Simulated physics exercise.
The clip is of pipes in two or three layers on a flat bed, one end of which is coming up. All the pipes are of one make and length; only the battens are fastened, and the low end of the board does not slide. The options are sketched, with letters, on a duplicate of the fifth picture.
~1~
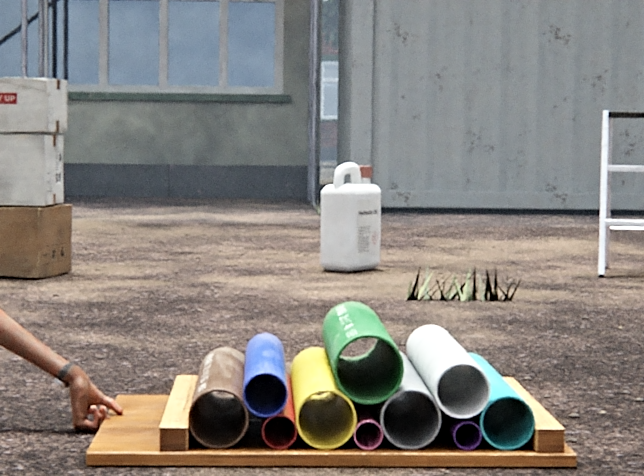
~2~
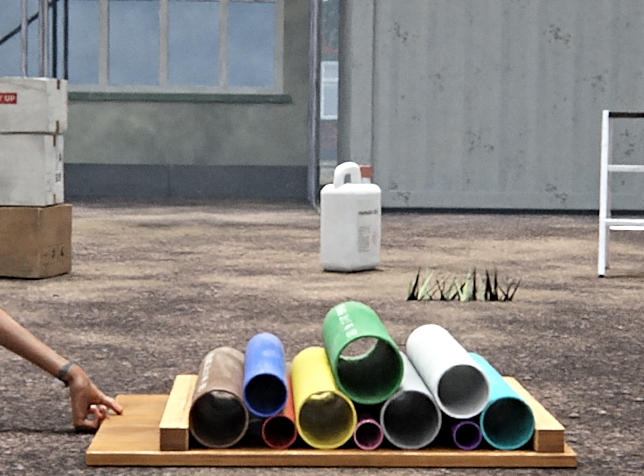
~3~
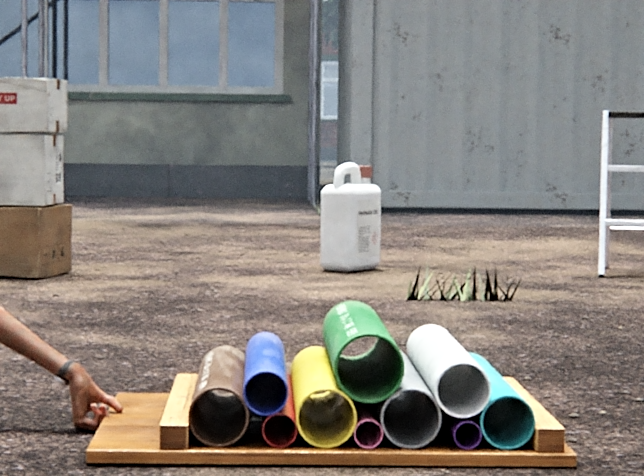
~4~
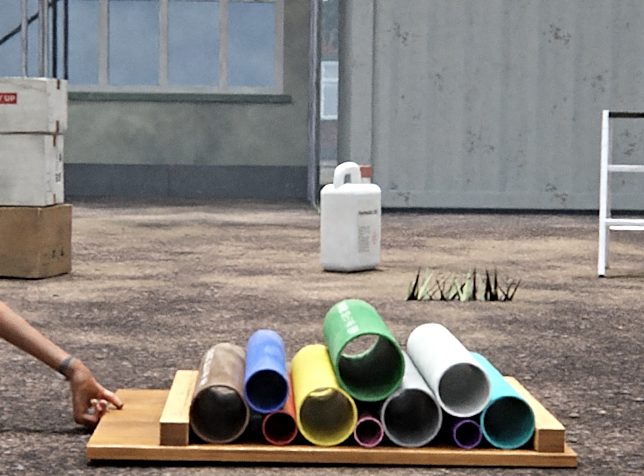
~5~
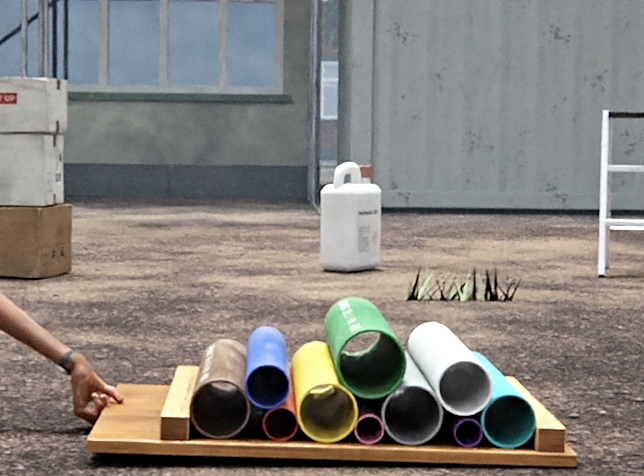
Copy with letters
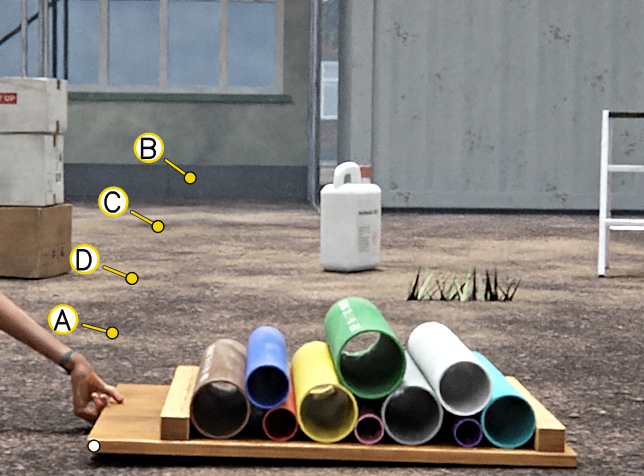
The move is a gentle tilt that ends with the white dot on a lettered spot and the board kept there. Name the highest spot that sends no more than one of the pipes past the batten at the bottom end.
Up to B.
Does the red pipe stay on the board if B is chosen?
The red pipe: Yes.
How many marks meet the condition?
Four of them.
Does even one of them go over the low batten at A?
No.
On the copy, A at (112, 333); B at (190, 178); C at (158, 227); D at (132, 279); the white dot at (94, 446).
On B. First, board at 20°.
Then, board at 36°.
Finally, board at 36°, none over the low batten.
By contrast, A none over the low batten; C none over the low batten; D none over the low batten.
